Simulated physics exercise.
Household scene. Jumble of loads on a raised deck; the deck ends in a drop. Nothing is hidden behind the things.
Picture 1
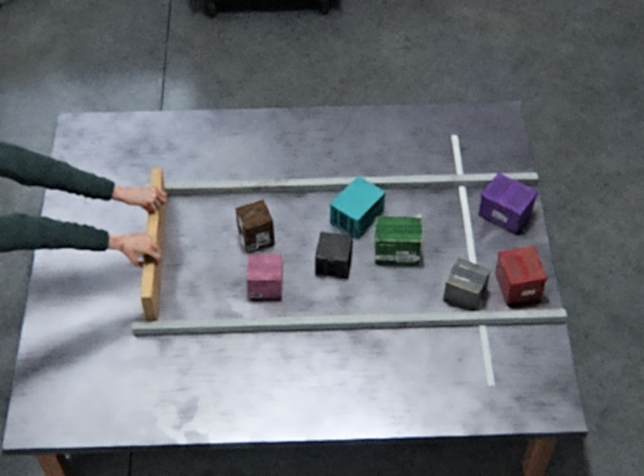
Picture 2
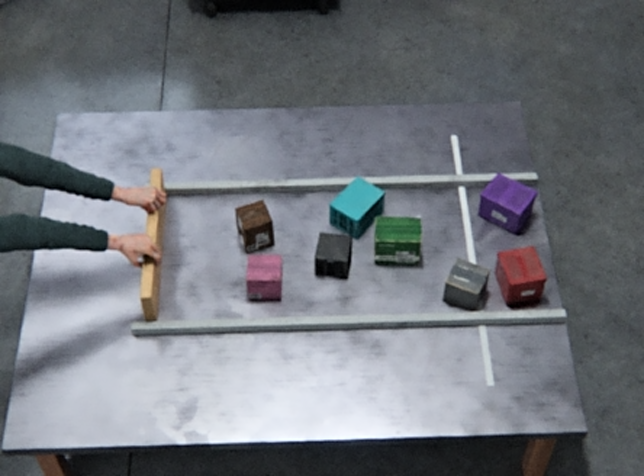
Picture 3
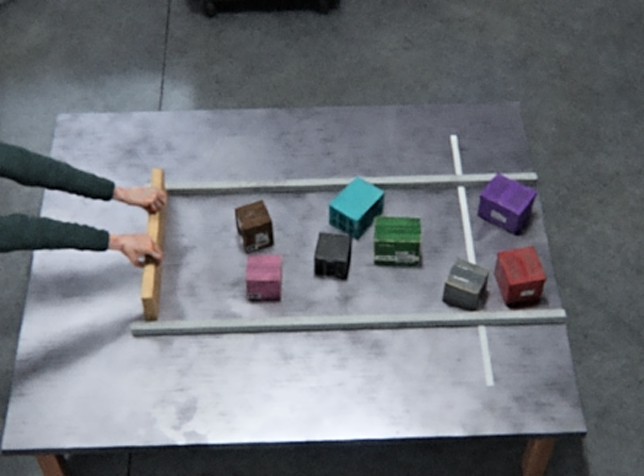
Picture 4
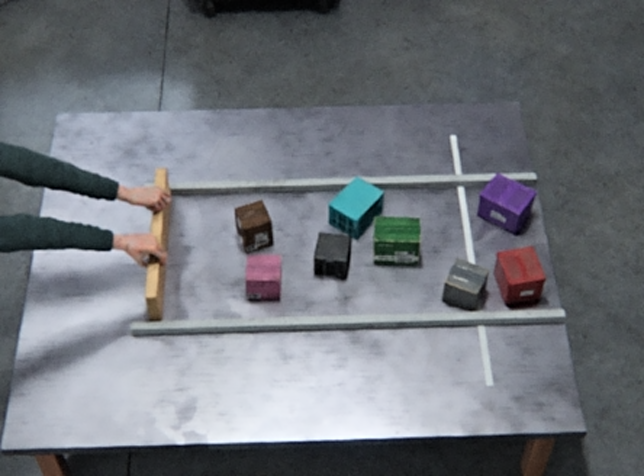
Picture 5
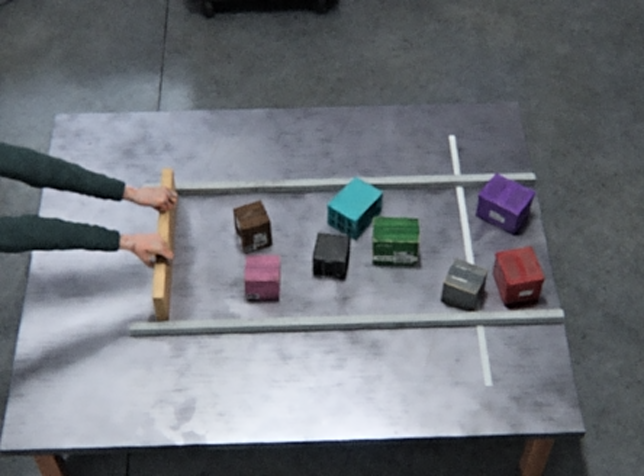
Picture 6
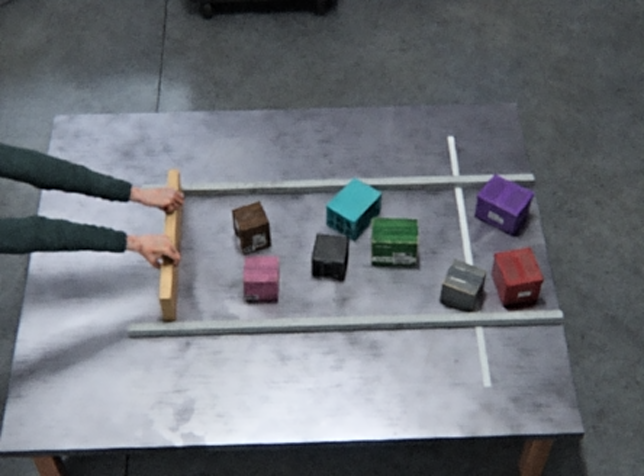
On a tabletop, two hands inching a wooden plank slightly right between pale rails, while eight coloured boxes stay practically still.
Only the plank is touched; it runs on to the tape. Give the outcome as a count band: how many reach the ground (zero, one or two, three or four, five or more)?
One or two reach the ground.
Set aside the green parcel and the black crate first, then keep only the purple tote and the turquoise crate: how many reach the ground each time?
1 for the first case, 2 for the second.
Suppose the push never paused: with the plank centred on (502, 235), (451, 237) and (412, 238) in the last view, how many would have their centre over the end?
Going through the three positions, you'd get 5, 0 and 0.
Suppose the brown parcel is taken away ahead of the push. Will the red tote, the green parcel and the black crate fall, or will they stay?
Well, the red tote drops down, the green parcel is safe, and last of the three, the black crate is safe.
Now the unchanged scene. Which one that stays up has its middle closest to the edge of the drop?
It's the purple tote.
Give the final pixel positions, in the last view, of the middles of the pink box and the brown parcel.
The pink box at (490, 271), the brown parcel at (482, 226).
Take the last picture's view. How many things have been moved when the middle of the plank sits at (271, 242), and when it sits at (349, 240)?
I get 2 at the one place and 5 at the other.
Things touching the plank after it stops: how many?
3 are in contact with it.
A little later, none off yet; purple tote at rest near (504, 205); red tote at rest near (516, 277); grey box at rest near (463, 286).
Next, none off yet; purple tote moving near (506, 204); red tote at rest near (516, 277); grey box shifted a little near (472, 287).
When it is over, the number that fall off is one or two; down, green parcel and red tote.
